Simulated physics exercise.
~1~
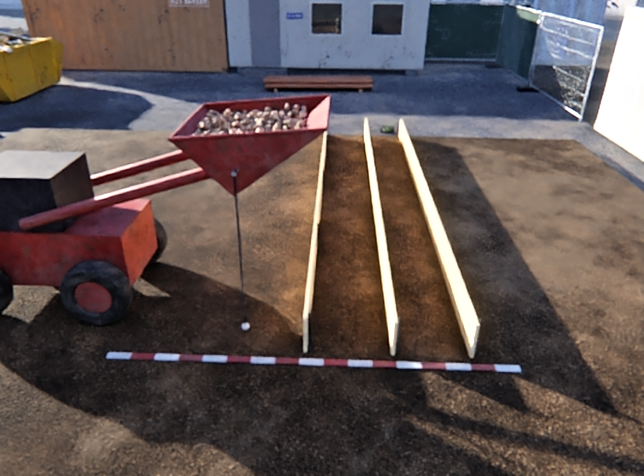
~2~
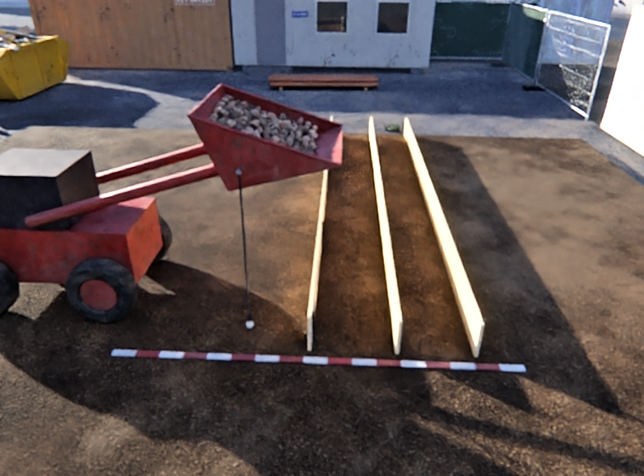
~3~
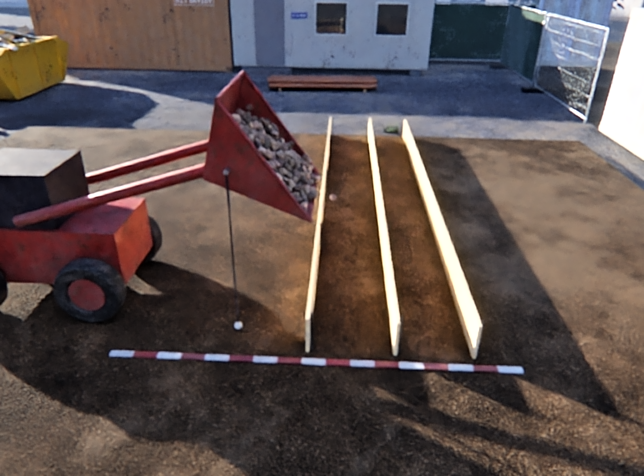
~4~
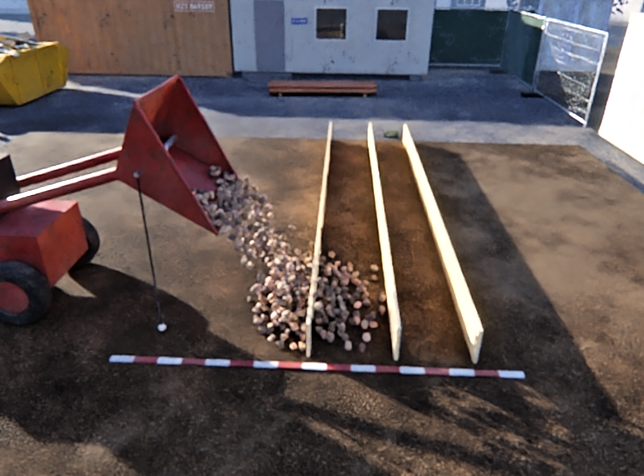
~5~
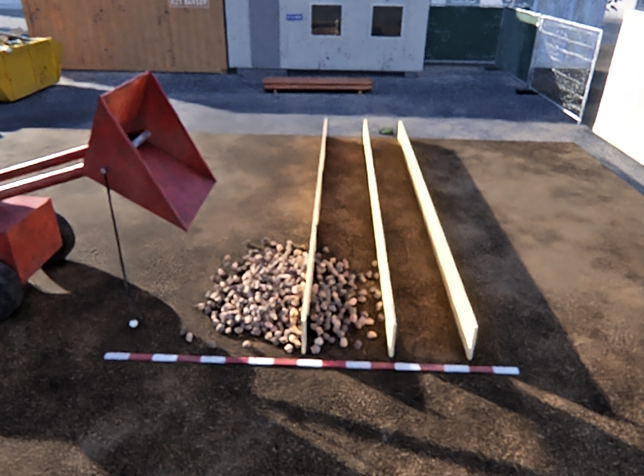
A red loader on the left holds its raised bucket, heaped with brownish-grey stones, beside three long wooden planks set on bare ground. The bucket tips forward toward the right, and the stones shift down against its lower side. As it tilts steeply, the loader backs away to the left and the stones pour out in a stream, tumbling around the nearest plank. The bucket empties and stays tipped. Most of the stones end in a low heap left of the planks, with a smaller share in the near bay and the far bay empty.
